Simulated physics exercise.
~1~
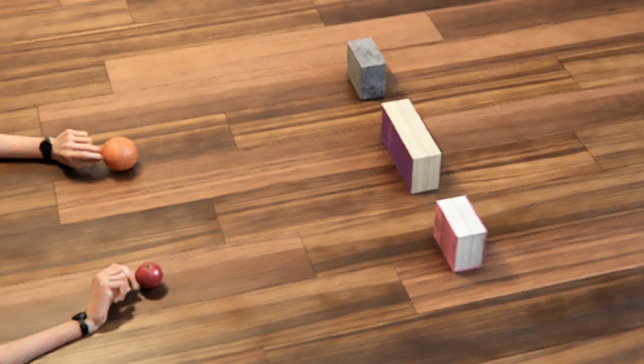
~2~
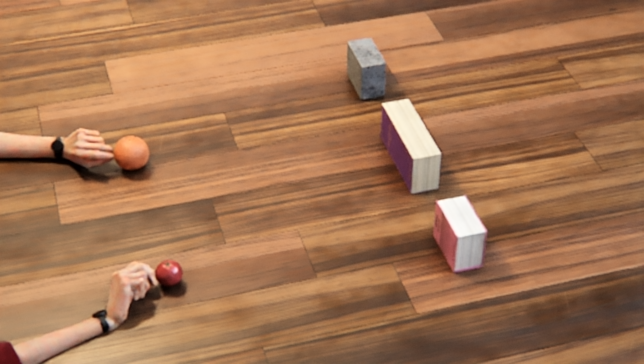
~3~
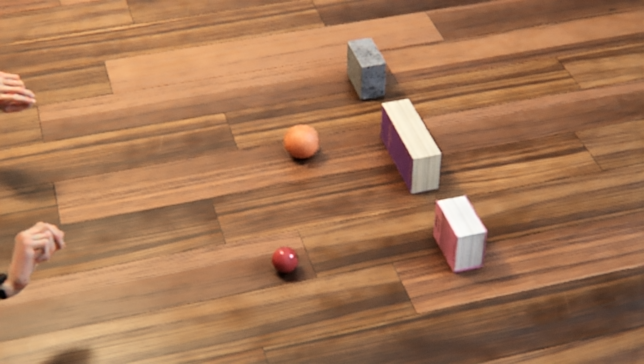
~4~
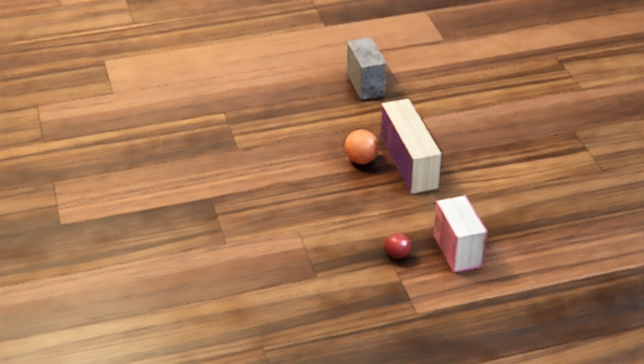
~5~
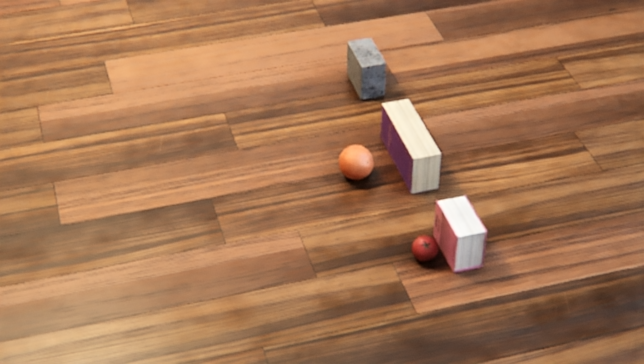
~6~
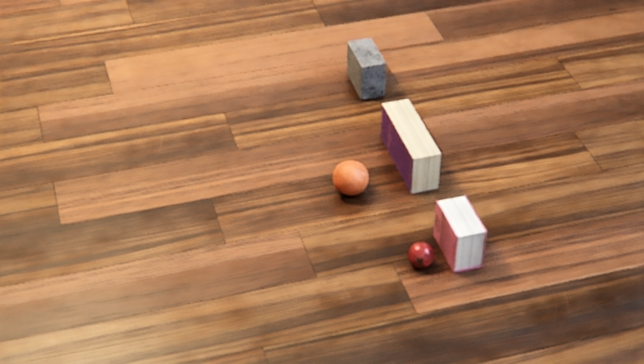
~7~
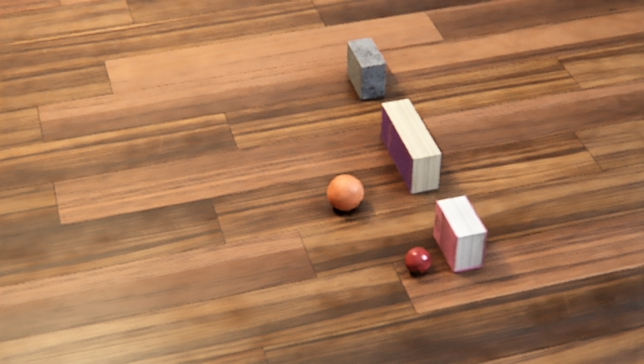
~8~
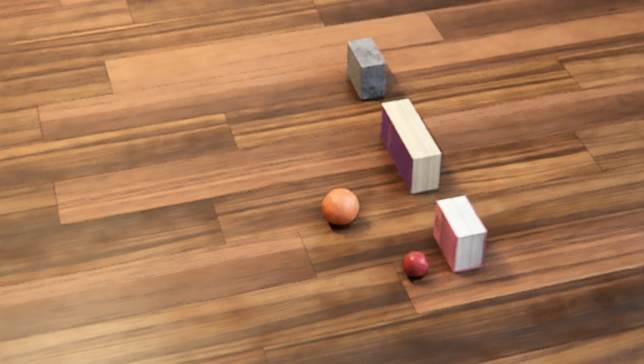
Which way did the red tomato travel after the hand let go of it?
It rolled to the right across the wooden floor, toward the pink book.
